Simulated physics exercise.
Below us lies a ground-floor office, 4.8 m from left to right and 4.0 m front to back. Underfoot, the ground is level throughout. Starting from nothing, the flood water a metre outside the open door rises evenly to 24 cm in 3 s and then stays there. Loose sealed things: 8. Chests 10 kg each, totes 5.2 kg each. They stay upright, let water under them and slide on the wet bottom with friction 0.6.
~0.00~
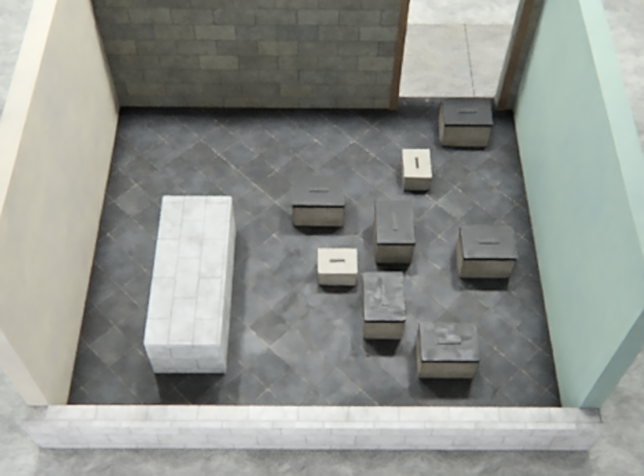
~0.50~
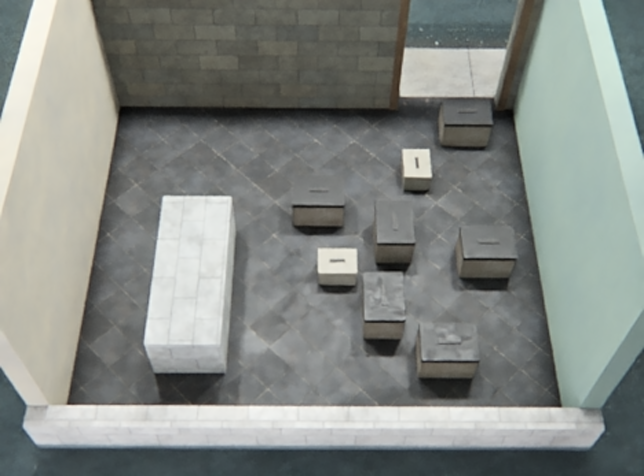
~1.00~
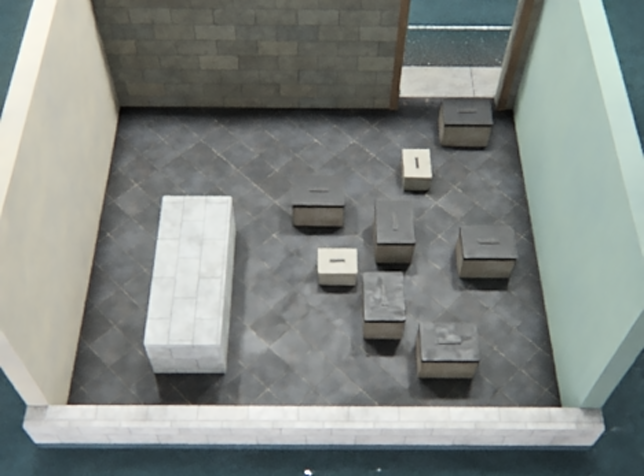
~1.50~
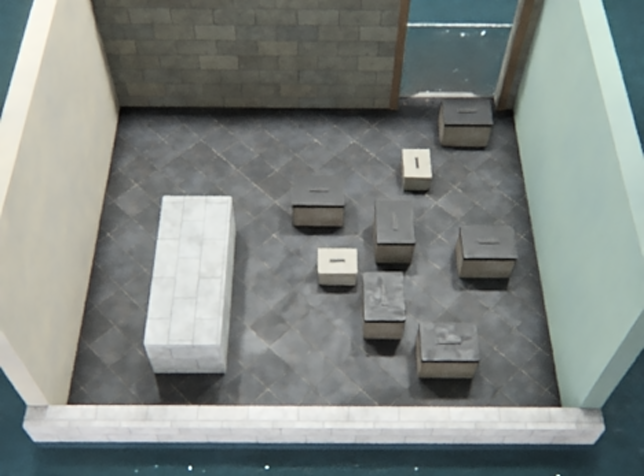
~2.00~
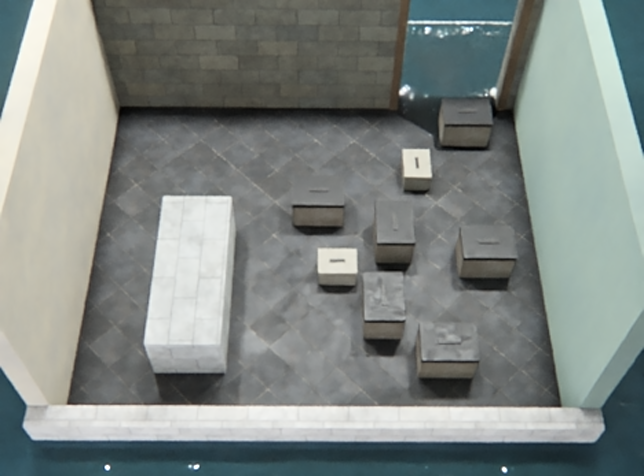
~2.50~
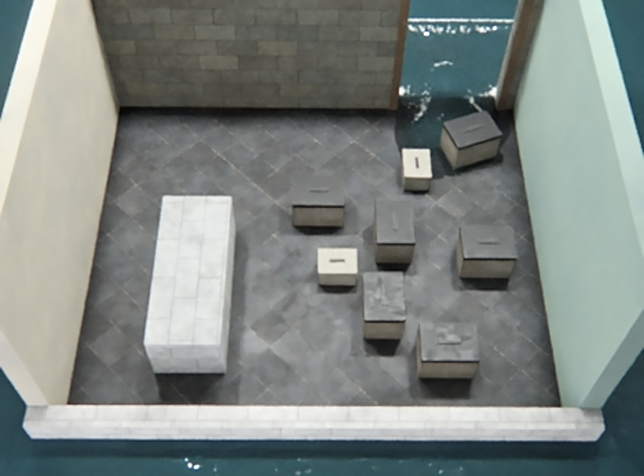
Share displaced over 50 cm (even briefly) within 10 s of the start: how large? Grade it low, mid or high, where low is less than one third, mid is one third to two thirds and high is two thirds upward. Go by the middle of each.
Grade: High.
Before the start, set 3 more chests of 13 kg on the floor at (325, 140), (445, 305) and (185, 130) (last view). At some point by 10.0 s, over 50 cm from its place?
So the first ends up below the threshold, the second past the threshold, the third below the threshold.
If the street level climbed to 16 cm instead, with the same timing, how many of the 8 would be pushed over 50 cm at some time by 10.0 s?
In that case the number is 7.
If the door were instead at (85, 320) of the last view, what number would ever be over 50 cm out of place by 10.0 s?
Then 4 of them would.
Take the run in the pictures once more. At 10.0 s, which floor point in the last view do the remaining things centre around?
About (269, 277).
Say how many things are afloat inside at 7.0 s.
Then: 7.
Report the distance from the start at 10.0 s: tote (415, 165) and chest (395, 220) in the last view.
In that order: 200 cm, 120 cm.
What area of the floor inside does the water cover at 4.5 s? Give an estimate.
Roughly 8.5 m2.
After 3.5 s 1 of 8 are over 50 cm from their spots; 0 afloat.
After 4.5 s 3 of 8 are over 50 cm from their spots; 2 afloat.
After 7.0 s 8 of 8 are over 50 cm from their spots; 7 afloat.
After 10.0 s 8 of 8 are over 50 cm from their spots, and 8 have been at some point; 7 afloat.
